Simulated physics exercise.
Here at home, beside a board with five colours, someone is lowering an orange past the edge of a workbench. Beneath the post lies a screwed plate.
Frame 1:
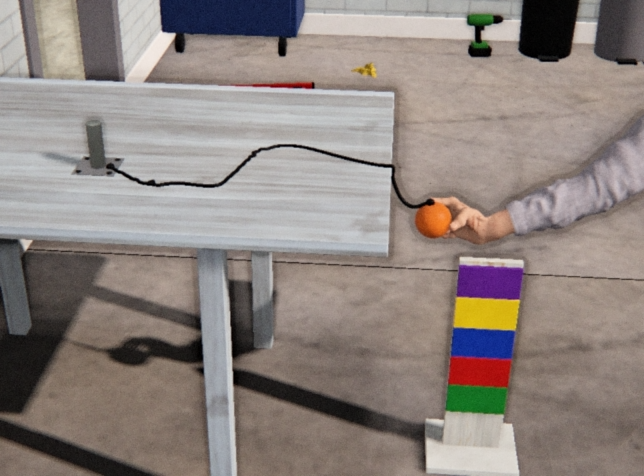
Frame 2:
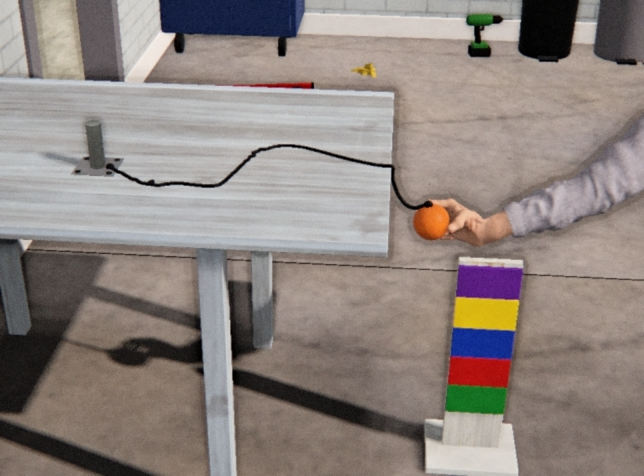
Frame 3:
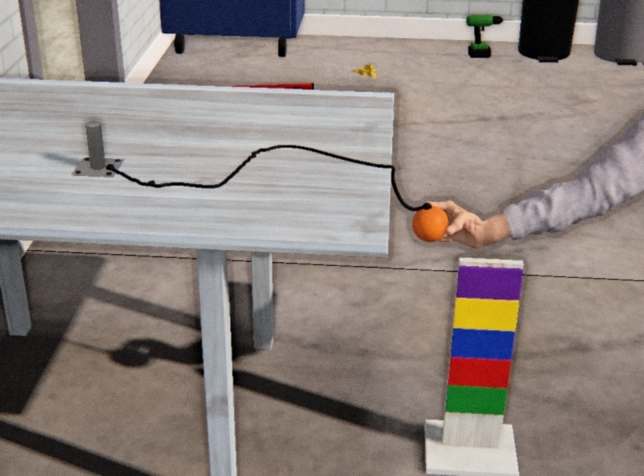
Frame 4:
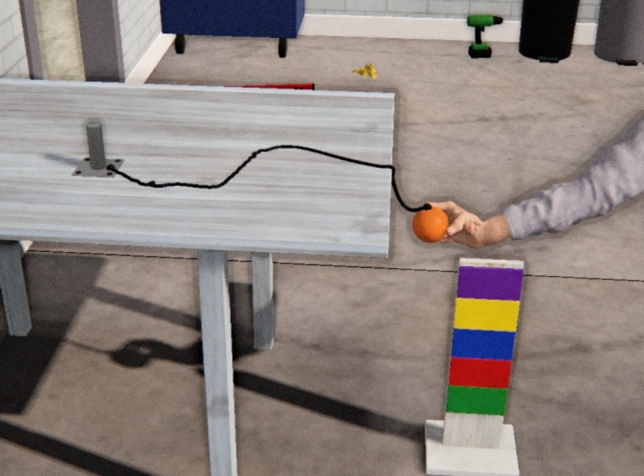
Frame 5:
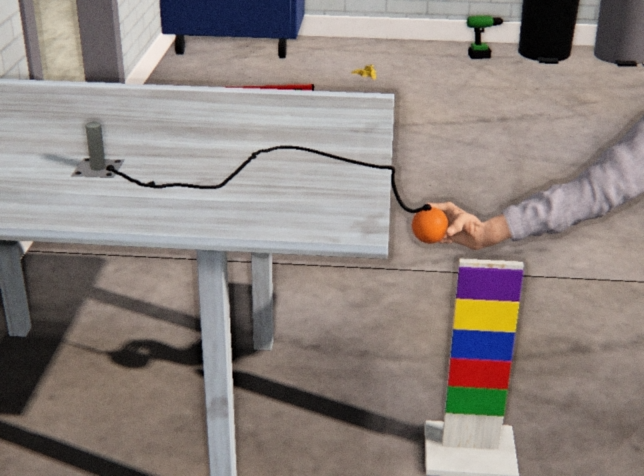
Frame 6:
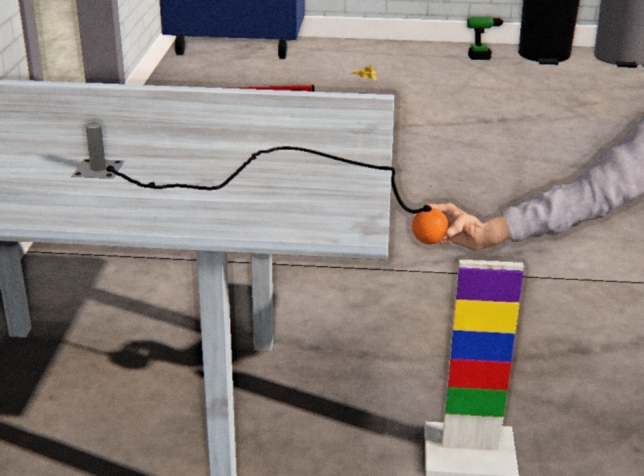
At home, a hand holds an orange ball on a black cord, barely moving.
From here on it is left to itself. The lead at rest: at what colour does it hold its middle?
The colour is blue.
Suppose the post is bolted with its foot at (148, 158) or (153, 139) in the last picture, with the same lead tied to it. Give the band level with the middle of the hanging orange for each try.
First try: Red; second try: Red.
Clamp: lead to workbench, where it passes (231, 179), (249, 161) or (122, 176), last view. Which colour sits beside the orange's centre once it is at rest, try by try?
Taking the three tries in turn, you'd get yellow, purple and blue.
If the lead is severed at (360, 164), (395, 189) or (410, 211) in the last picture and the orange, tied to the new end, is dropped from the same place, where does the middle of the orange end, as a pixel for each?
Try by try, the places come out as (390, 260), (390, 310) and (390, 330).
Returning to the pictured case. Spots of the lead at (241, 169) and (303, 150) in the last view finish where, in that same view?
I'd put the first at about (303, 174) and the other at about (391, 186).
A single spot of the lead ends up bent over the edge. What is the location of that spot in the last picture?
You'd find it at roughly (298, 149).
A little later, orange near (415, 334); level with blue.
Next, orange near (354, 339); level with blue.
Later still, orange near (392, 342); level with blue.
When it is over, orange near (385, 344); level with blue. Its centre hangs level with the blue band.
